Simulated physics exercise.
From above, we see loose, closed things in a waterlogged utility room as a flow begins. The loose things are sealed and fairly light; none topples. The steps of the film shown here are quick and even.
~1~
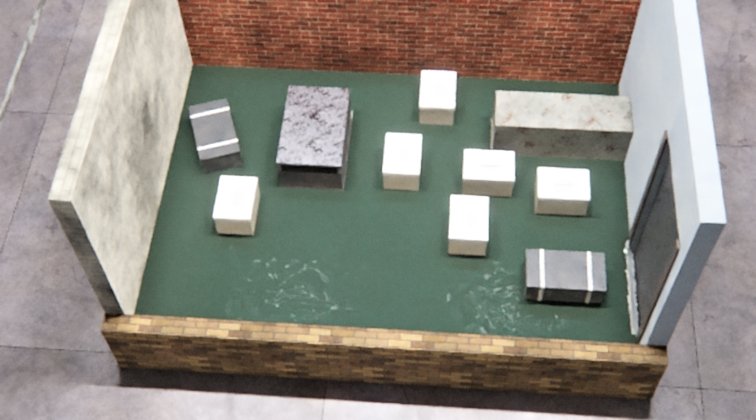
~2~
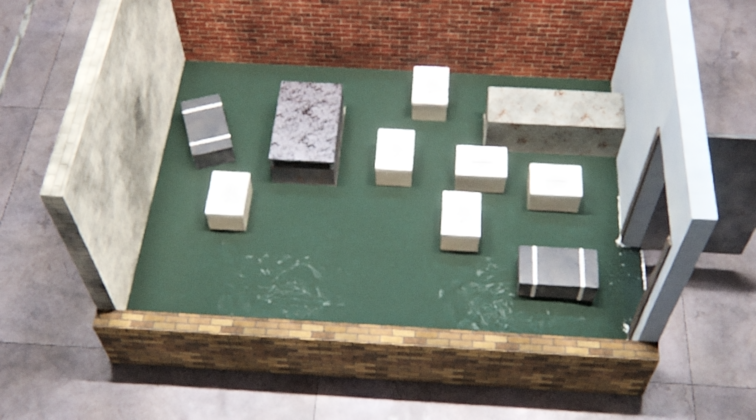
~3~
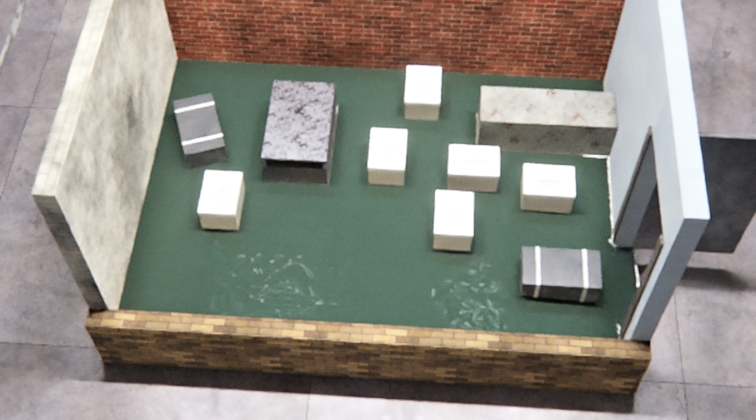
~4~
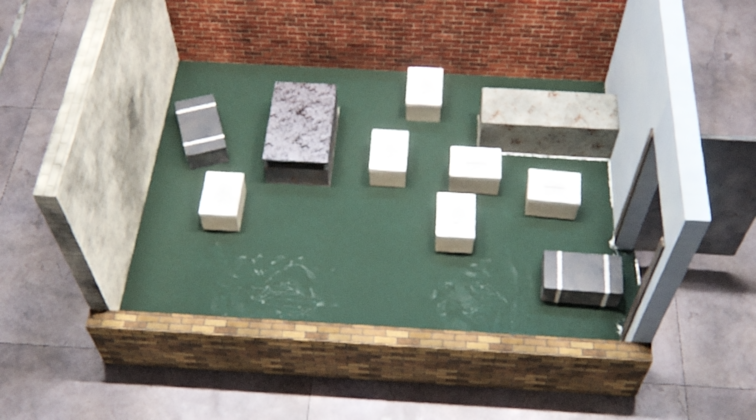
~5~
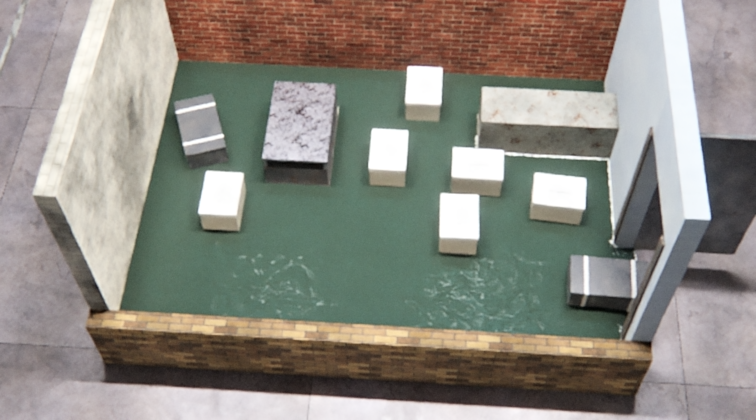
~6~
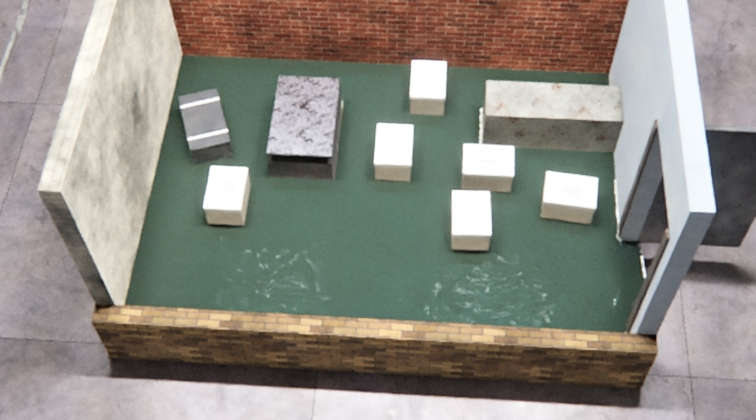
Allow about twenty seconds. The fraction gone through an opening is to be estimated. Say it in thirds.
The answer is two thirds or more.
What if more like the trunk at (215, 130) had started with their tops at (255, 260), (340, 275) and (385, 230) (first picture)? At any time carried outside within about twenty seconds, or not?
Result list, first to last: Does not leave, leaves, leaves.
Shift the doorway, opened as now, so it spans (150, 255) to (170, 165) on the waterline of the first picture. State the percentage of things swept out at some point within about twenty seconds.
Roughly 40 in a hundred.
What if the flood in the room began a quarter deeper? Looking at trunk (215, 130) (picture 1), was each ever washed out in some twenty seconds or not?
This one does not get out.
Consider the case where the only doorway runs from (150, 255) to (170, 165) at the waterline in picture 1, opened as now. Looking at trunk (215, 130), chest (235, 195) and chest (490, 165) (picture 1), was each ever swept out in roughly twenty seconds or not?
First exits, second exits, third never exits.
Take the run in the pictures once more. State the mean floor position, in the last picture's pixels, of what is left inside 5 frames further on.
In the last view, somewhere about (425, 199).
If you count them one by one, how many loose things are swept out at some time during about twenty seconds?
You get 6.
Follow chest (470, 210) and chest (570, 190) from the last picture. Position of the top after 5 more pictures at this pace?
My guess: Roughly (534, 234), then roughly (630, 245).
A moment on, 1 of 8 are out; 7 afloat.
Next, 4 of 8 are out; 4 afloat.
Later, 5 of 8 are out; 2 afloat.
In the end, 6 of 8 are out; 1 afloat.
